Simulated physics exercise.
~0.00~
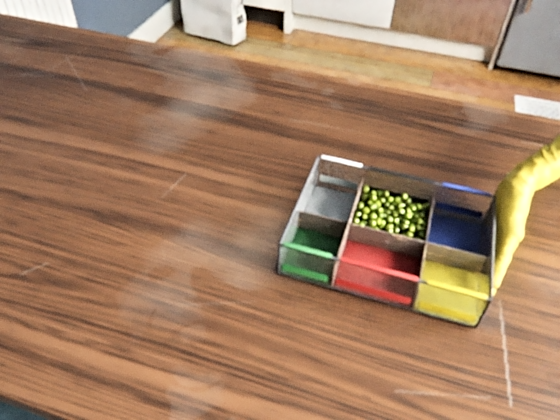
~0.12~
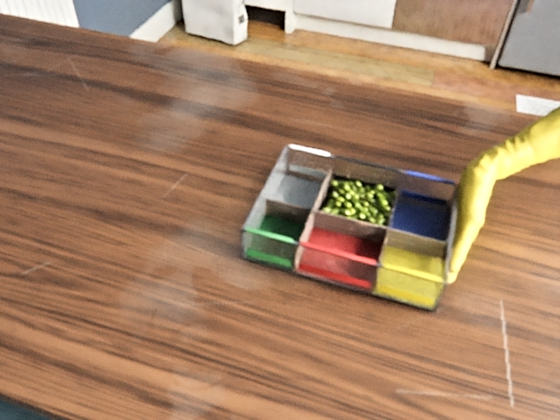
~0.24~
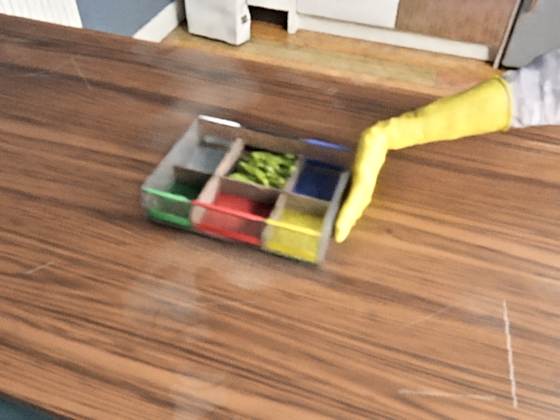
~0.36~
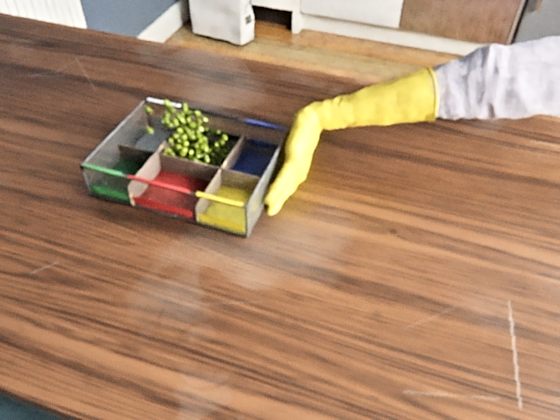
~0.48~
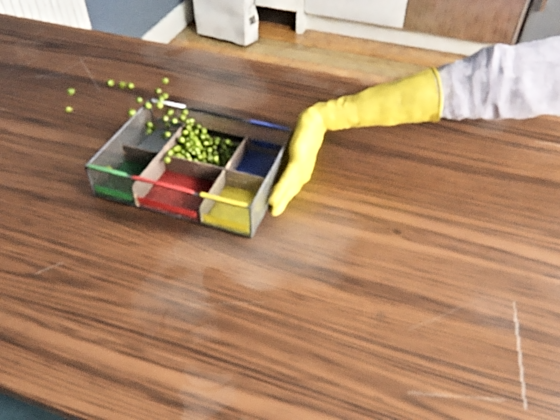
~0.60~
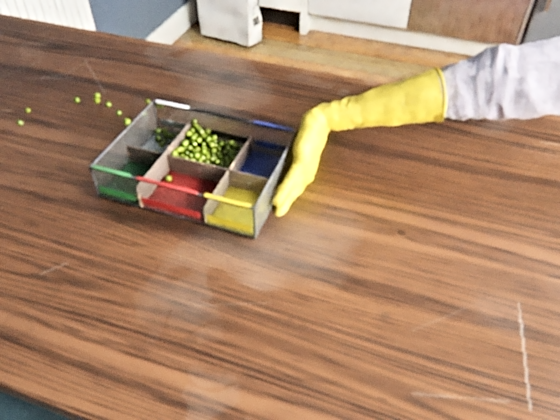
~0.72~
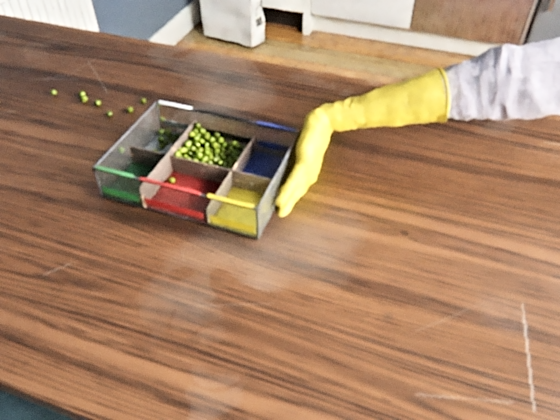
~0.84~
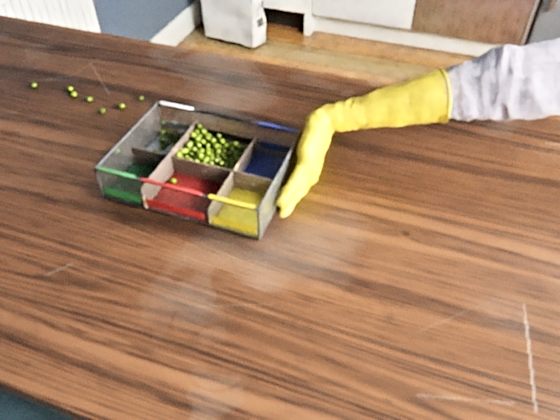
A hand in a yellow rubber glove, its sleeve pale grey, pushes a clear divided drawer tray across a striped brown wooden table, seen from above at an angle in a room with pale cupboards behind. The tray has six compartments, with green, red and yellow along the front, and grey, a heap of small green olives, and blue behind. It slides quickly left and away, then stops abruptly. The olives surge up and left, some landing in the grey compartment and others flying over the rim. Several scatter on the table beyond, while most remain in their compartment, the glove still against the tray.
